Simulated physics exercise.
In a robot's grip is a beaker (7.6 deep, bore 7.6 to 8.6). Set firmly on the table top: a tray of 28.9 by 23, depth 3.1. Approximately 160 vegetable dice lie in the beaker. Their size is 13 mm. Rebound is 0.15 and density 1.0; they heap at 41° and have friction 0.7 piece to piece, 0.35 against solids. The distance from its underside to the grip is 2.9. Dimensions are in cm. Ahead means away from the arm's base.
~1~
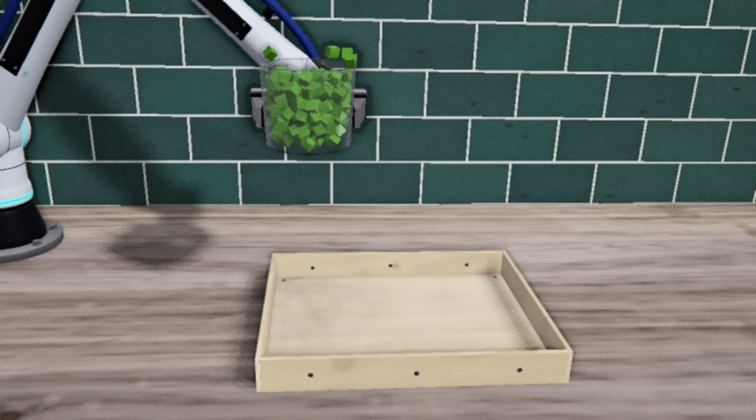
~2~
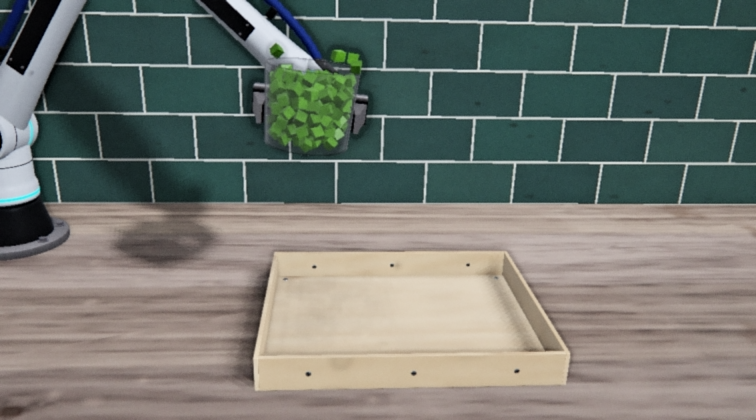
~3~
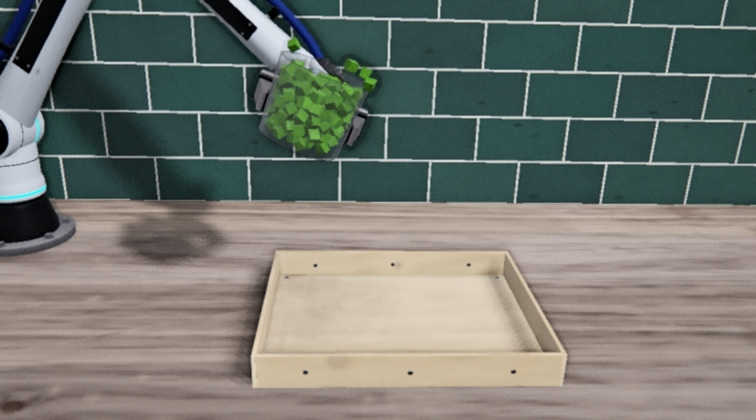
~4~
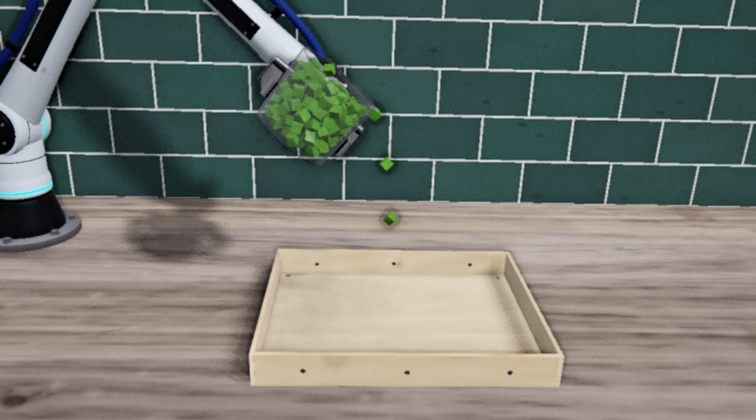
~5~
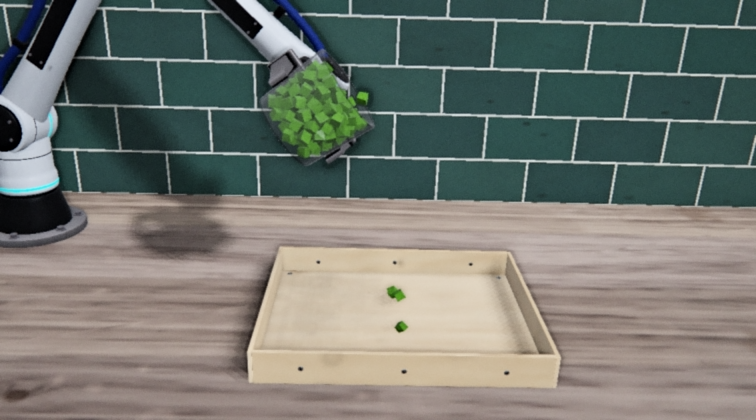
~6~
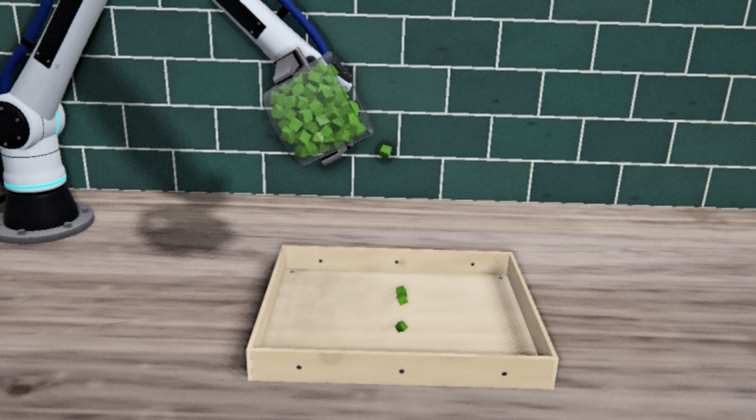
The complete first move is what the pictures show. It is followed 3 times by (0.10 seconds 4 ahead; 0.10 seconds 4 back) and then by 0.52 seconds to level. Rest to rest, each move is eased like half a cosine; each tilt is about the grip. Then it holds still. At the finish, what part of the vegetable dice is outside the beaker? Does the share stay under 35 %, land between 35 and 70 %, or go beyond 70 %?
It lands between 35 and 70 %.
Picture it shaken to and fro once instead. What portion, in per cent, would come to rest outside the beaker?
Estimate for that case: 25 %.
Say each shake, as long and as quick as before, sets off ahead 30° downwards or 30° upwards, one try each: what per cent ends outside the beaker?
I'd say close to 25 percent for the first and close to 75 percent for the second.
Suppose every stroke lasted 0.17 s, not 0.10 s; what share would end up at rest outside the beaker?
In that case about 15 in a hundred.
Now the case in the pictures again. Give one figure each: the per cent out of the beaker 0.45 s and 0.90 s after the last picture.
I'd put it near 40 percent first and near 55 percent later.
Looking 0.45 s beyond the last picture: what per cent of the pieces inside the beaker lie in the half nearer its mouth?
40 %.
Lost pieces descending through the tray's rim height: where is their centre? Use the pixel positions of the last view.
Near (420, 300).
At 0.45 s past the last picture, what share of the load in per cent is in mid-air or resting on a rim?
I'd put it near 18 per cent.
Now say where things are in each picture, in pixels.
The beaker middle at (308, 107), level; upper third of the load around (309, 83), from x 270 to 350, top at y 50; 156 in the beaker, in the first picture.
The beaker middle at (309, 107), tilted 6° forward; upper third of the load around (310, 85), from x 275 to 355, top at y 50, in the second picture.
The beaker middle at (311, 108), tilted 21° forward; upper third of the load around (306, 87), from x 270 to 370, top at y 45; 155 in the beaker, 1 in flight or on a rim, in the third picture.
The beaker middle at (314, 110), tilted 39° forward; upper third of the load around (312, 89), from x 270 to 390, top at y 65; 153 in the beaker, 3 in flight or on a rim, in the fourth picture.
The beaker middle at (315, 111), tilted 54° forward; upper third of the load around (316, 91), from x 275 to 400, top at y 70; 153 in the beaker, 3 in the tray, in the fifth picture.
The beaker middle at (316, 112), tilted 60° forward; upper third of the load around (318, 92), from x 275 to 400, top at y 70; 152 in the beaker, 3 in the tray, 1 in flight or on a rim, in the sixth picture.
Then, 0.45 s on, tilted 60° forward, highest piece 25 above the table; 91 in the beaker, 37 in the tray, 28 in flight or on a rim.
Then, 0.90 s on, tilted 24° forward, highest piece 26 above the table; 81 in the tray, 74 in the beaker, 1 in flight or on a rim.
Then, 1.32 s on, level, highest piece 27 above the table; 82 in the tray, 74 in the beaker.
Then, 2.37 s on, level, highest piece 27 above the table; 82 in the tray, 74 in the beaker.
In the end, 82 in the tray, 74 in the beaker. That is 53 % outside the beaker.
